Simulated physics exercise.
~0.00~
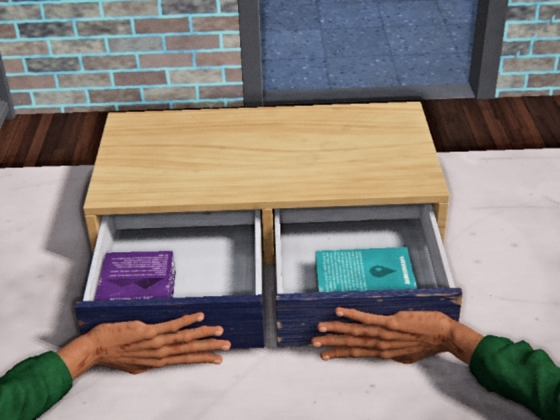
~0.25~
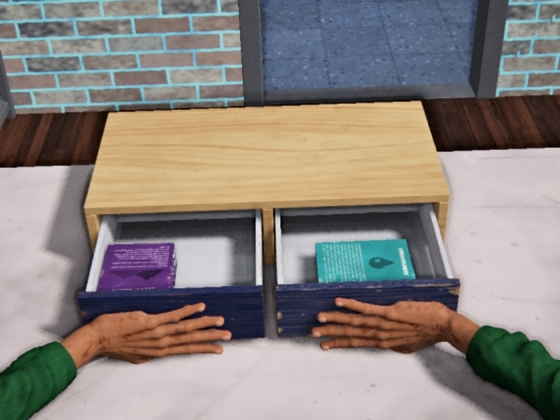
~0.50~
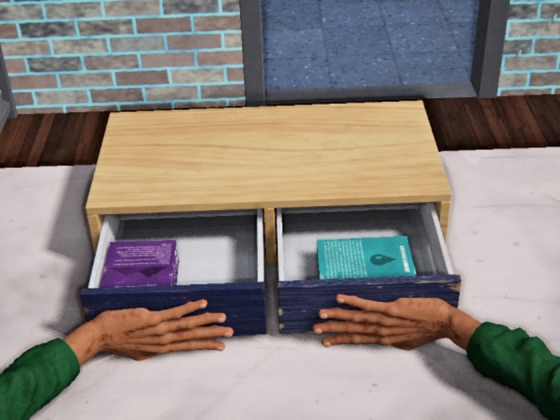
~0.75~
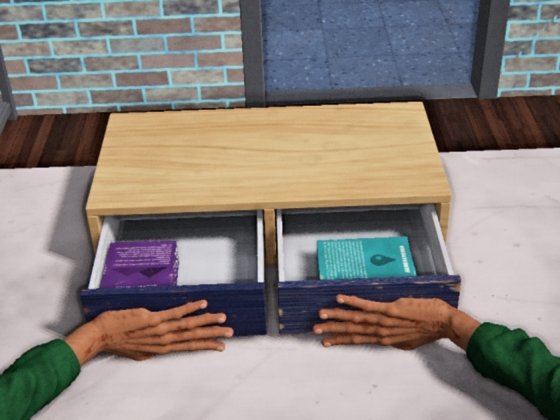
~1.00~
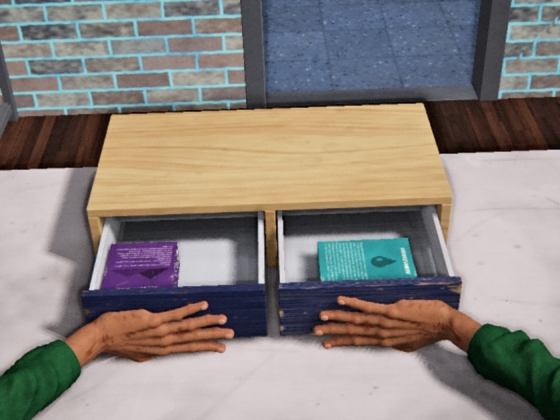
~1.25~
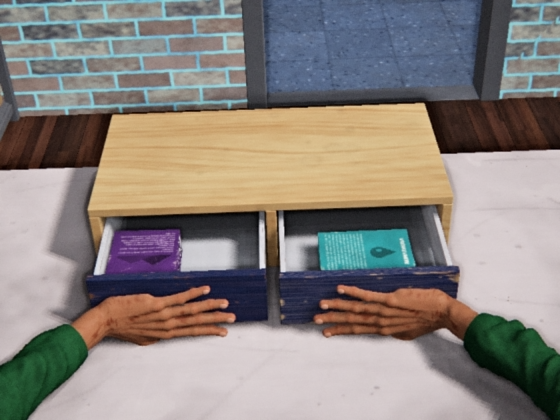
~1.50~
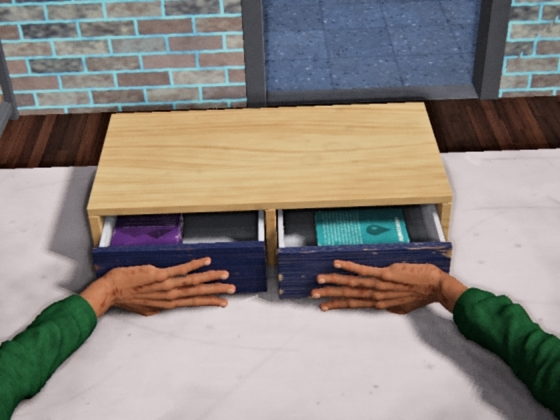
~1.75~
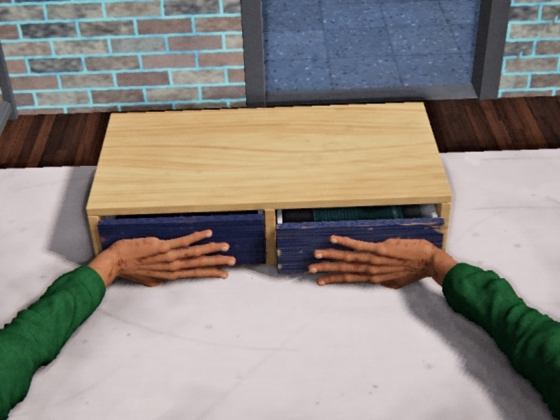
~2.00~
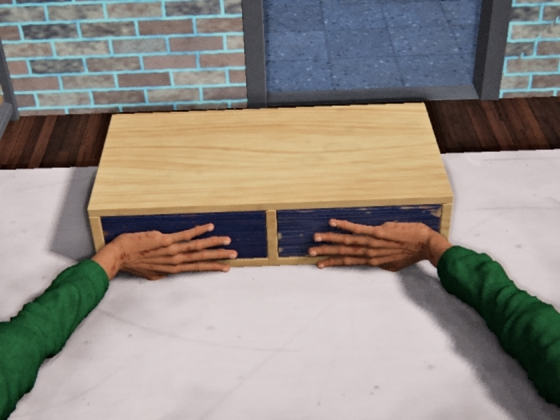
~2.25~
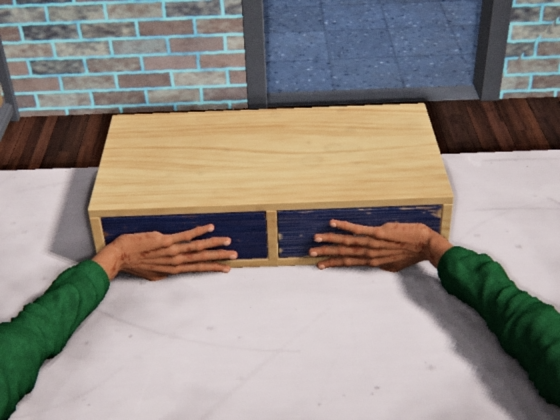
In the video, two hands in green sleeves rest against the blue fronts of two open drawers in a wooden chest, a purple packet in the left and a turquoise one in the right, then push both drawers in until they are fully closed, hiding the packets.
